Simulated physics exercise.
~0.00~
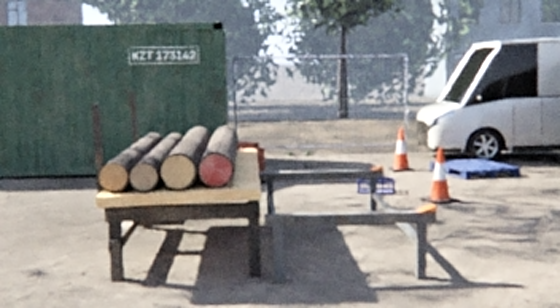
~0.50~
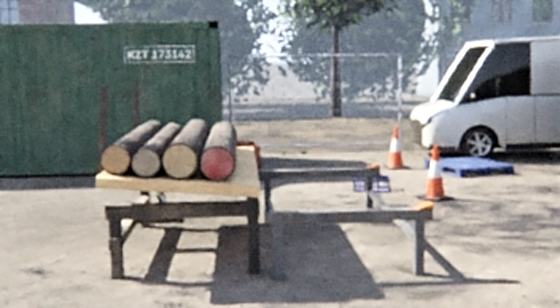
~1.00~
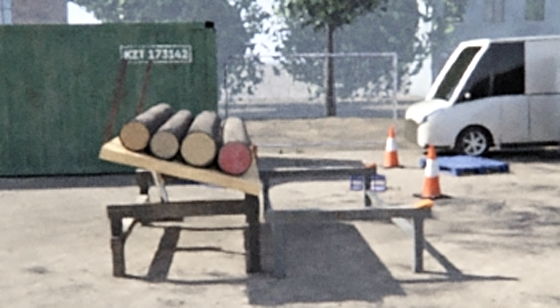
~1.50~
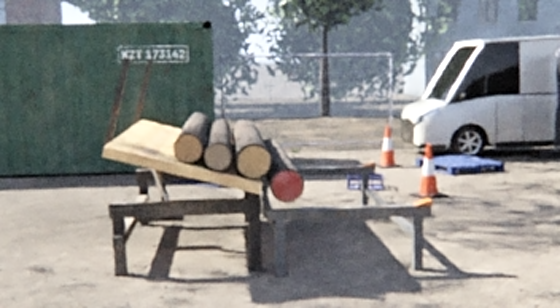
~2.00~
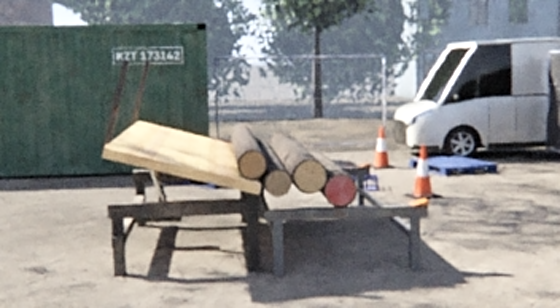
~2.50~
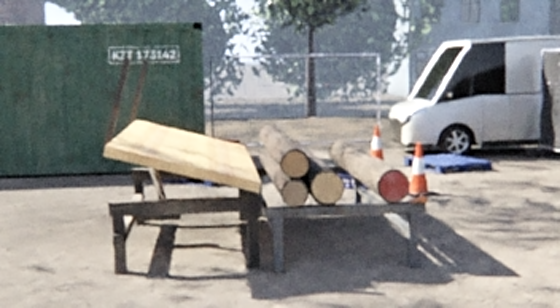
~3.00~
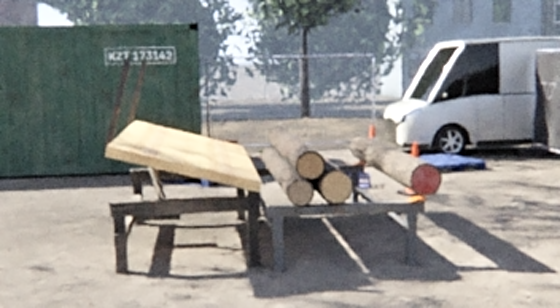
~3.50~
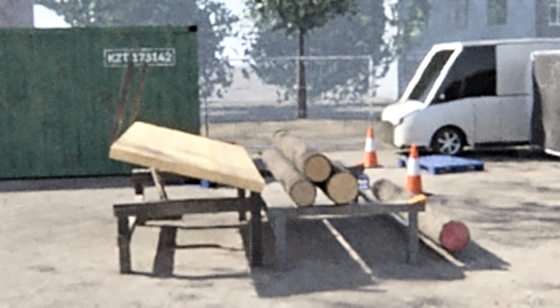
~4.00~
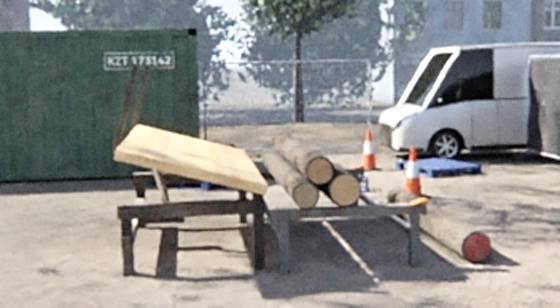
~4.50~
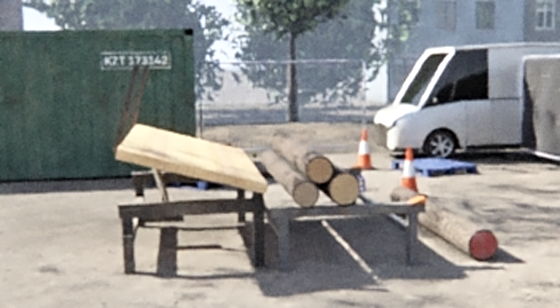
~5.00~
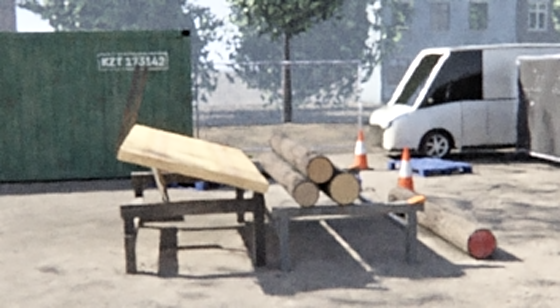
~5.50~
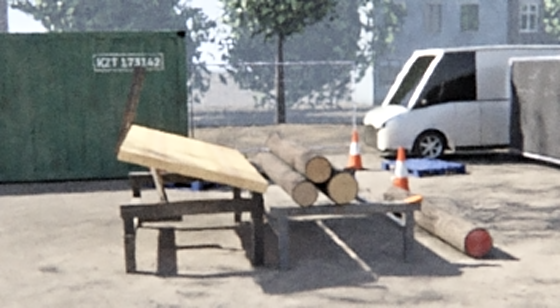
A wooden deck tilts right, rolling four logs onto a rack, and the red-ended one drops to the ground.
